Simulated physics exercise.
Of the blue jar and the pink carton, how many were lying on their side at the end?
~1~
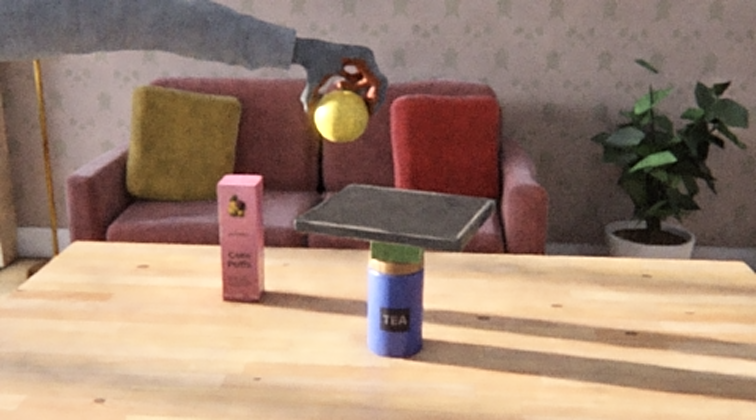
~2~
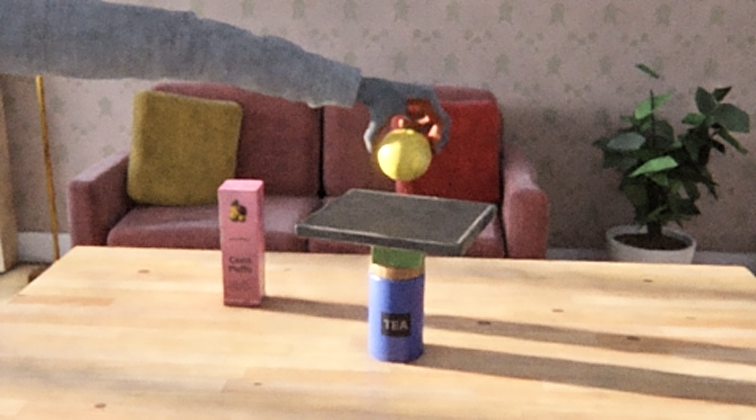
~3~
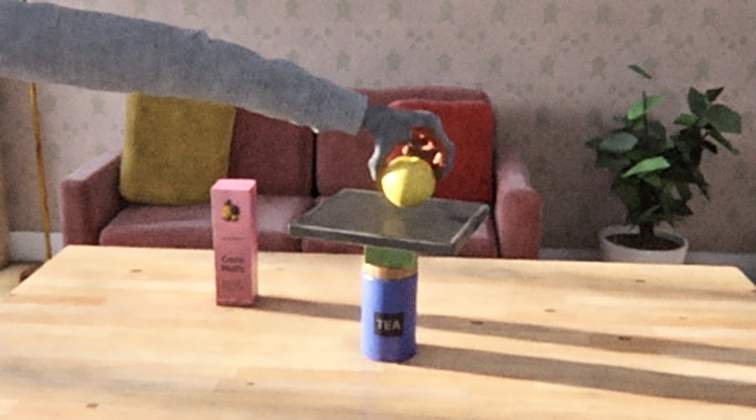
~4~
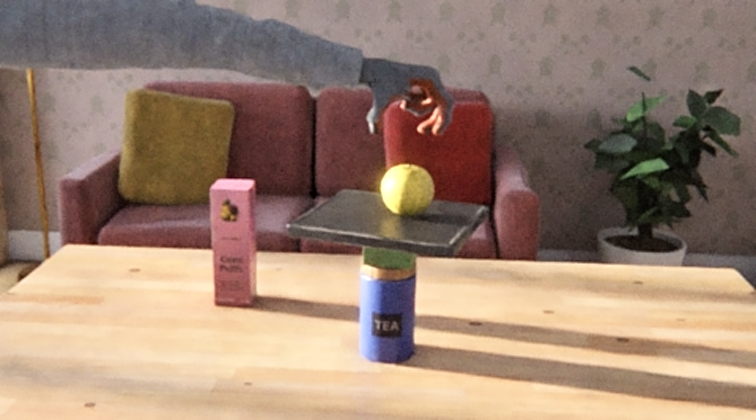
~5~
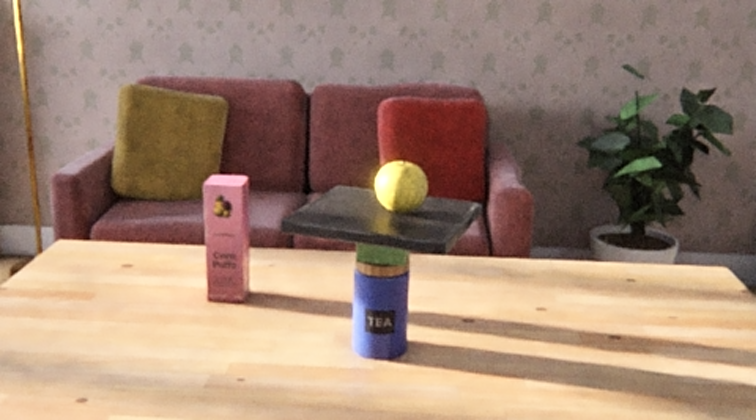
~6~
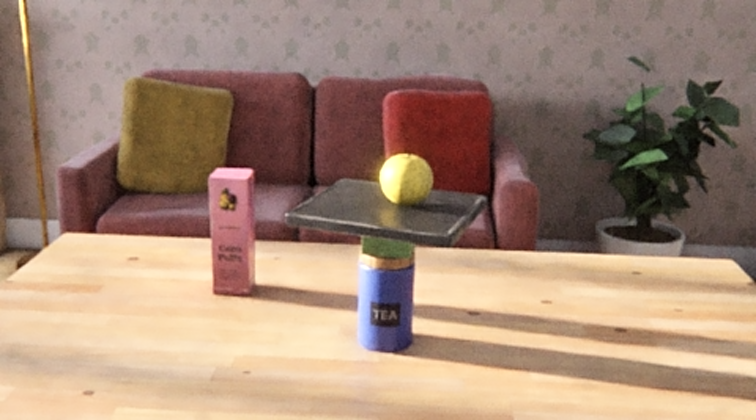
None of them were. Both the blue jar and the pink carton were still upright at the end.
